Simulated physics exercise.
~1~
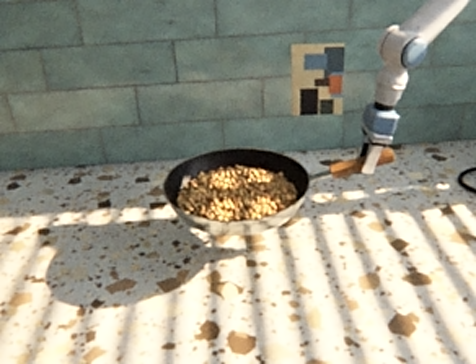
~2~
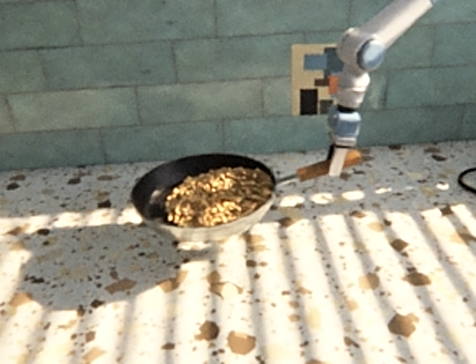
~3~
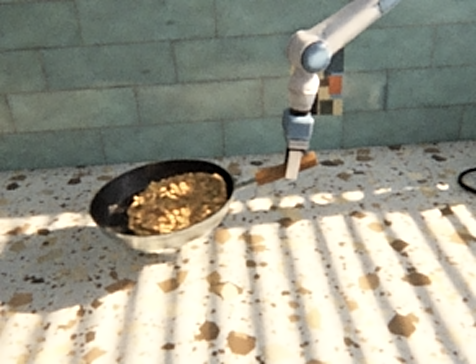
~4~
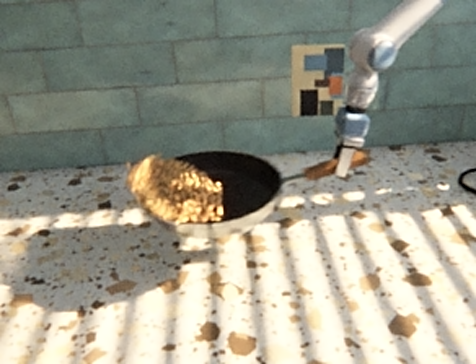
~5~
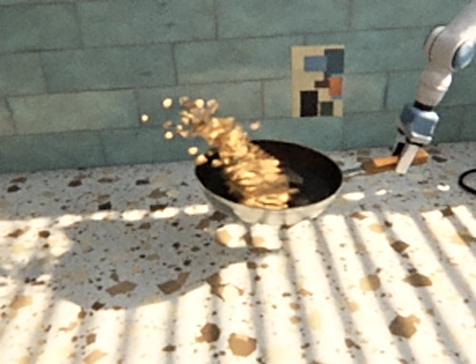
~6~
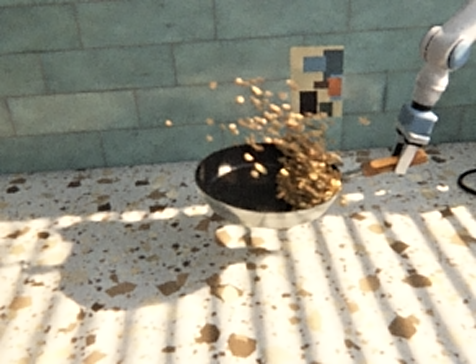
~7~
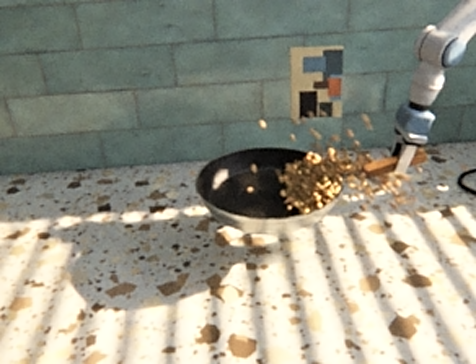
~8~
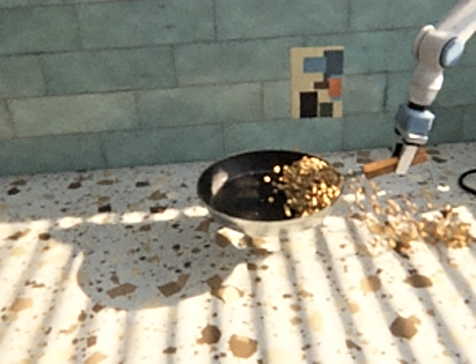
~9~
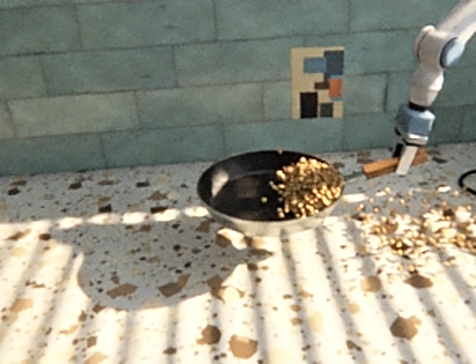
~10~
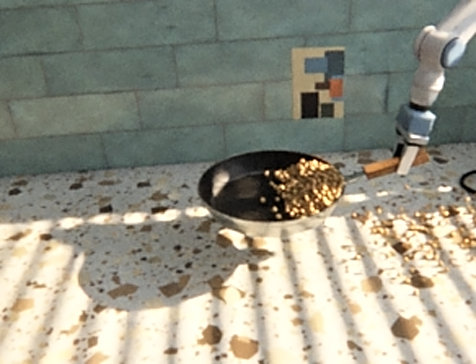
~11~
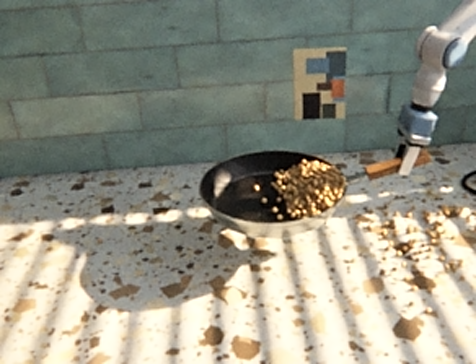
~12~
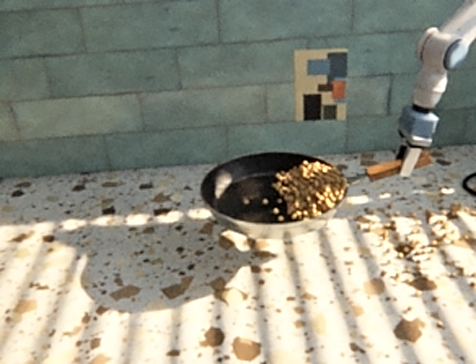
Robot arm sliding a frying pan of chickpeas left, then jerking it back right, tossing some over the rim onto the speckled counter.
